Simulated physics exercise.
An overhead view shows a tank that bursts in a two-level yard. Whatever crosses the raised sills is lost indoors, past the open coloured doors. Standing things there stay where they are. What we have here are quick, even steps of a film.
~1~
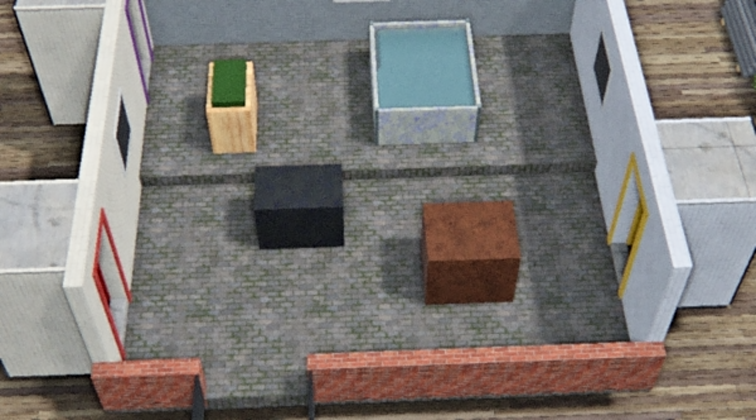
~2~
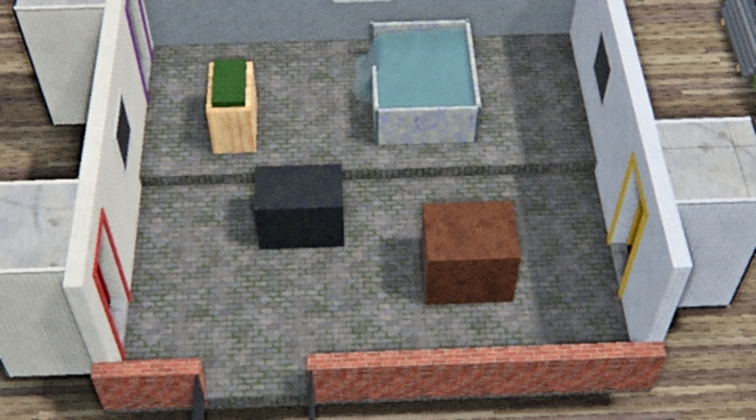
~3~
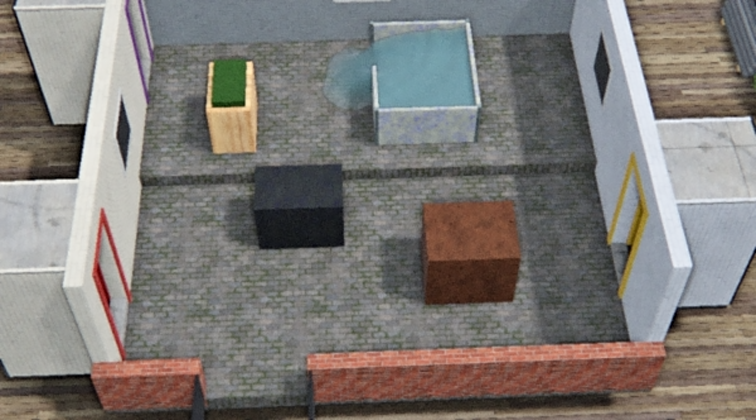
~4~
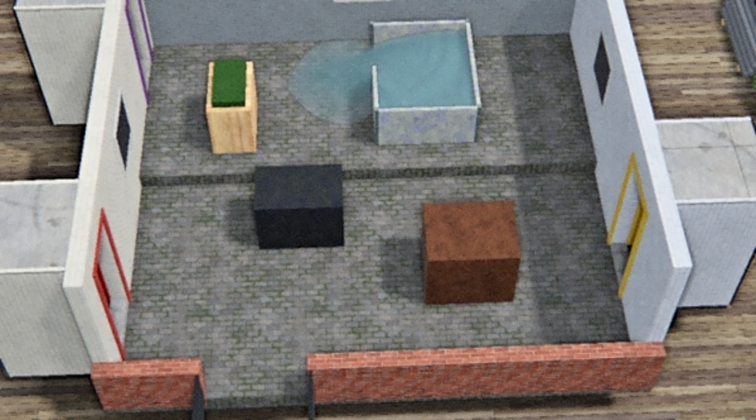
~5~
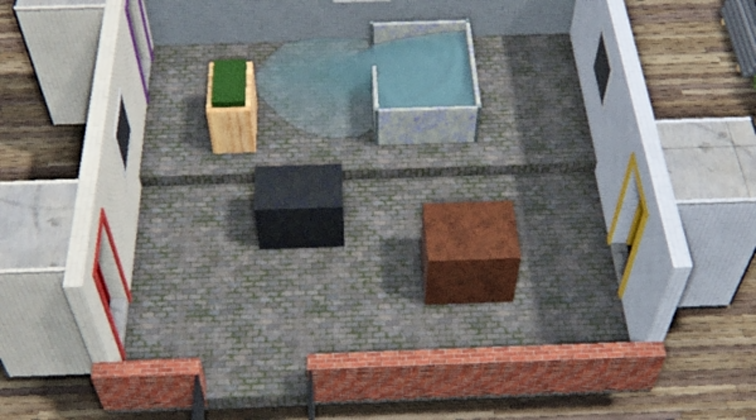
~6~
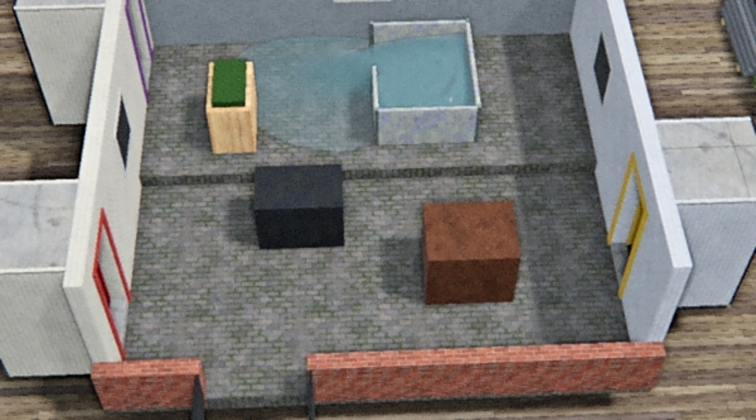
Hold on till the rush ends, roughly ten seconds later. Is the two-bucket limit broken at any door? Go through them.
In order: The yellow door will let through no more than two buckets. The purple door will let through over two buckets. The red door will let through no more than two buckets.
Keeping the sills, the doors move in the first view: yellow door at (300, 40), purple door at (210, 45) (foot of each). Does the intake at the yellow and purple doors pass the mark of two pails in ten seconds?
Yellow door exceeds the limit; purple door exceeds the limit.
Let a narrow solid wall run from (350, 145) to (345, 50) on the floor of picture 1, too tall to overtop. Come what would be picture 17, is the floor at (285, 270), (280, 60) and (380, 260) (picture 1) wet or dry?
The first spot is untouched, the second swamped, the third swamped.
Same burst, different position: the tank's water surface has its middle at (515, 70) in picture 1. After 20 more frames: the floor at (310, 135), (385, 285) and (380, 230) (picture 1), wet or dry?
Result: Inundated; spared; spared.
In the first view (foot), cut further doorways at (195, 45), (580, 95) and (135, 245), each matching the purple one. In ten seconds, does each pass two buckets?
In that order: Lets more in, stays under, stays under.
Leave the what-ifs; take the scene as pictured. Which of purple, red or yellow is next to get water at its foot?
I'd say the purple-painted one.
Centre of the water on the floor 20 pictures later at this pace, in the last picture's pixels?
Centre point: Around (314, 108).
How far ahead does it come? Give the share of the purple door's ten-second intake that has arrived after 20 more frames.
It would be roughly 70 percent of the ten-second total.
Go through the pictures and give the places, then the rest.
In the first frame, the water tank at (424, 68) is whole and still.
In the second frame, the front is at (368, 56), out from the gap at (375, 67).
In the third frame, water pours out at (375, 69) and has run to (329, 94).
In the fourth frame, water pours out at (375, 70) and has run to (294, 90).
In the fifth frame, water pours out at (375, 70) and has run to (260, 73).
In the sixth frame, the front is at a hidden place, out from the gap at (375, 70).
A moment on, water covers 15 % of the floor; the yellow door not reached, the purple door under two buckets in, the red door not reached.
Next, water covers 25 % of the floor; the yellow door not reached, the purple door far over two buckets in, the red door not reached.
Then, water covers 35 % of the floor; the yellow door not reached, the purple door far over two buckets in, the red door not reached.
Later, water covers 55 % of the floor; the yellow door not reached, the purple door far over two buckets in, the red door wet at the sill, nothing in.
In the end, water covers 70 % of the floor; the yellow door wet at the sill, nothing in, the purple door far over two buckets in, the red door wet at the sill, nothing in.
